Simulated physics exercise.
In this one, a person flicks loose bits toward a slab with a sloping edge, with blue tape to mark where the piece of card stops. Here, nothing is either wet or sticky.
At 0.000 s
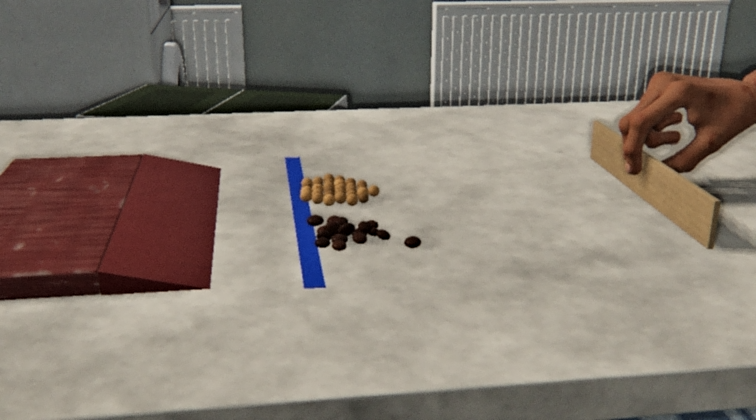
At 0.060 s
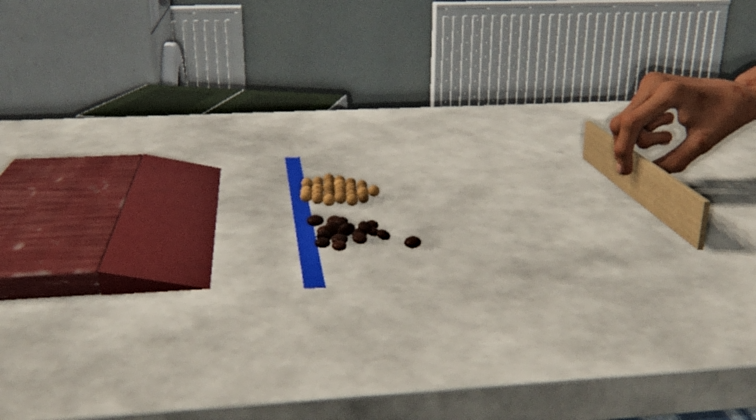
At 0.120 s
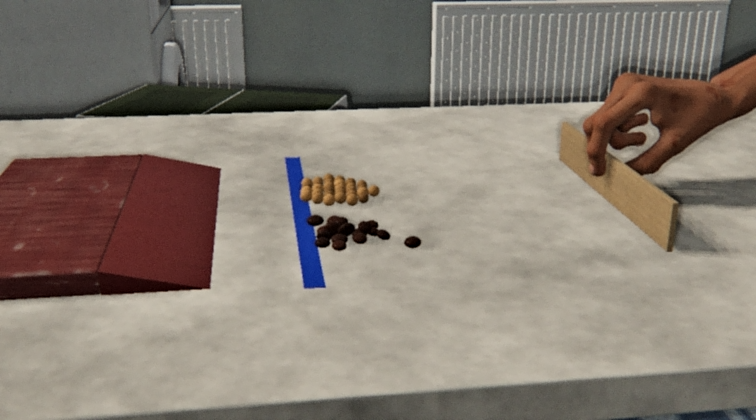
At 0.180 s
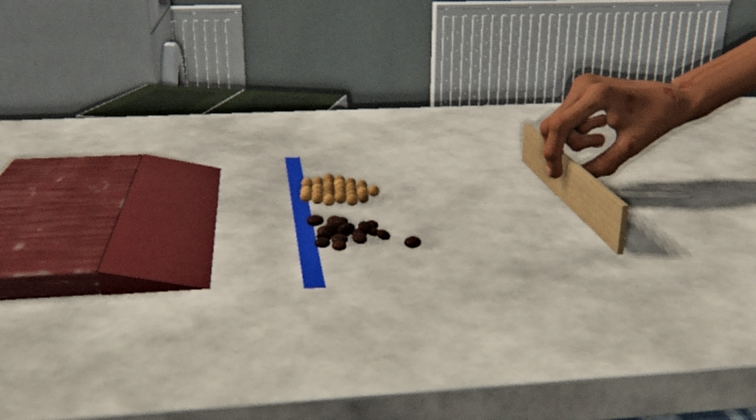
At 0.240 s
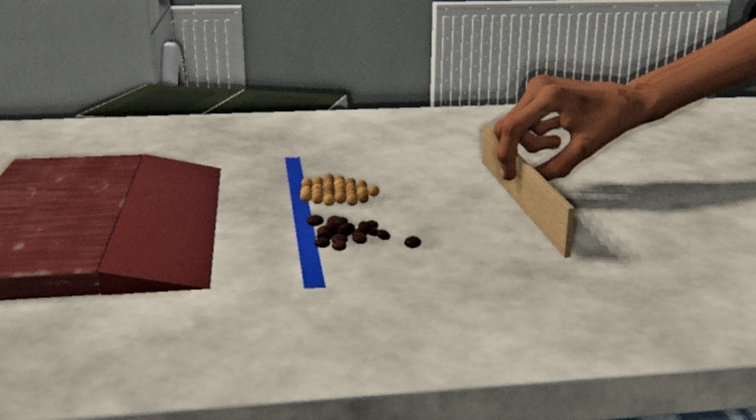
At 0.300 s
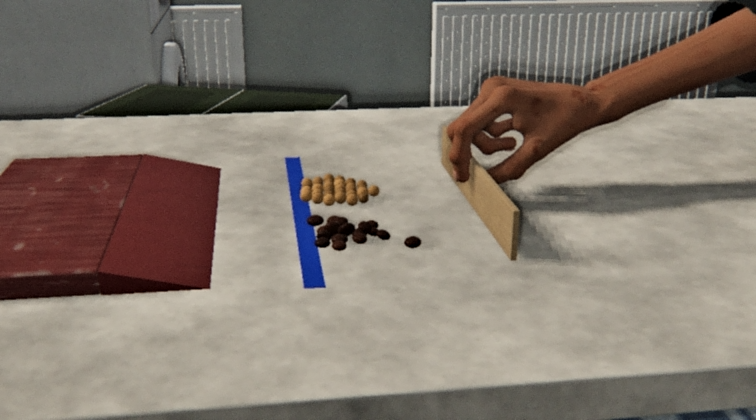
To begin with, a hand holds a thin piece of card upright at the right of a pale tabletop, with round beads and dark pieces beside a blue strip and a red ramp at left. The hand then slides the card steadily leftward, nearing the two batches, which stay still.
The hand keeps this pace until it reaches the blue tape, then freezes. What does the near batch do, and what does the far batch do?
As it turns out, the near batch cannot climb the slope and the far batch clears the top, partly.
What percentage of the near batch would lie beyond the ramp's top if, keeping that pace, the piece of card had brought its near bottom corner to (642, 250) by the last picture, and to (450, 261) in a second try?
Try one: 0 %. Try two: 10 %.
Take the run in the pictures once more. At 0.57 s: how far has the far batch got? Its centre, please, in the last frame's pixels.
(245, 194), give or take.
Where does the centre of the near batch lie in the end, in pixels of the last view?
Around (212, 240).
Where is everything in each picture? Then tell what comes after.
The first frame shows piece of card (703, 216), at rest; blue tape (293, 162); top of the ramp (102, 261); near batch (347, 230), a few flat chocolate drops; far batch (340, 189), some round wooden beads.
The second frame shows piece of card (693, 216); far batch (340, 189).
The third frame shows piece of card (663, 218); near batch (347, 230).
The fourth frame shows piece of card (614, 220); far batch (340, 189).
The fifth frame shows piece of card (562, 223); near batch (347, 230).
The sixth frame shows piece of card (509, 226); blue tape (293, 162); top of the ramp (102, 261); near batch (347, 230); far batch (340, 189).
By 0.43 s, piece of card still moving, near (368, 166); near batch every one short of the ramp; far batch every one short of the ramp.
By 0.57 s, piece of card stopped at the blue tape; near batch every one short of the ramp; far batch every one short of the ramp.
By 0.85 s, piece of card stopped at the blue tape; near batch roughly half on the ramp, roughly half short of the ramp; far batch roughly a third past the top, roughly two thirds on the ramp.
When it is over (1.8 s), piece of card stopped at the blue tape; near batch not one past the top, roughly half on the ramp, roughly half short of the ramp; far batch roughly half past the top, just a few on the ramp, roughly half short of the ramp.
